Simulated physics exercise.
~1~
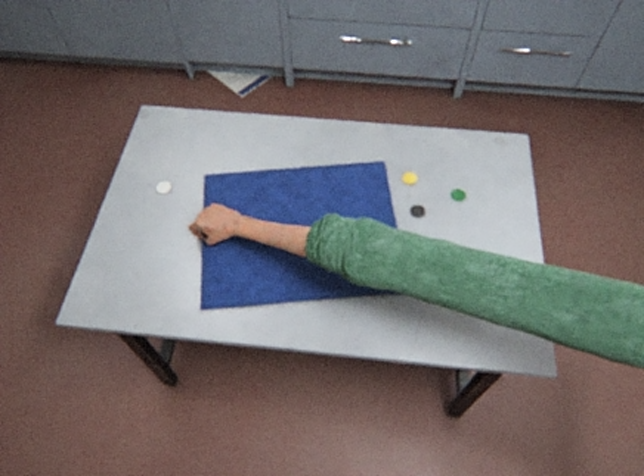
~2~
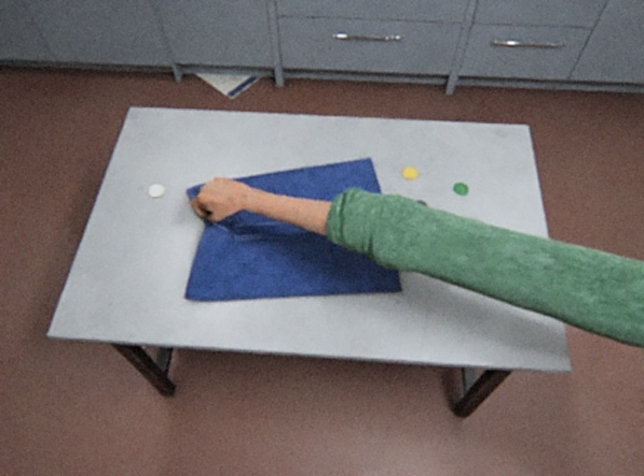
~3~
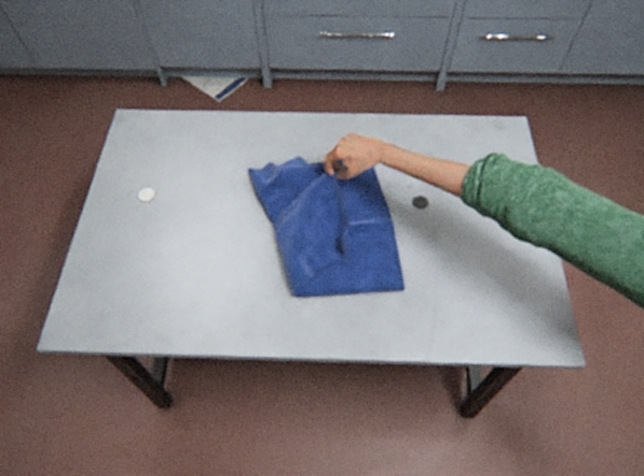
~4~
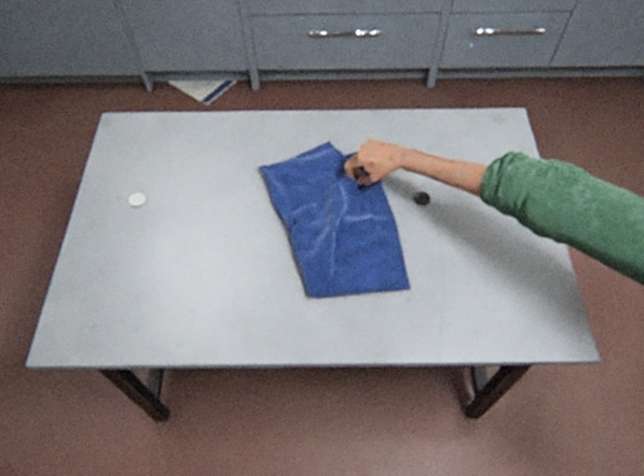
On a lab table, a hand folds a blue towel rightward, leaving the black button uncovered.
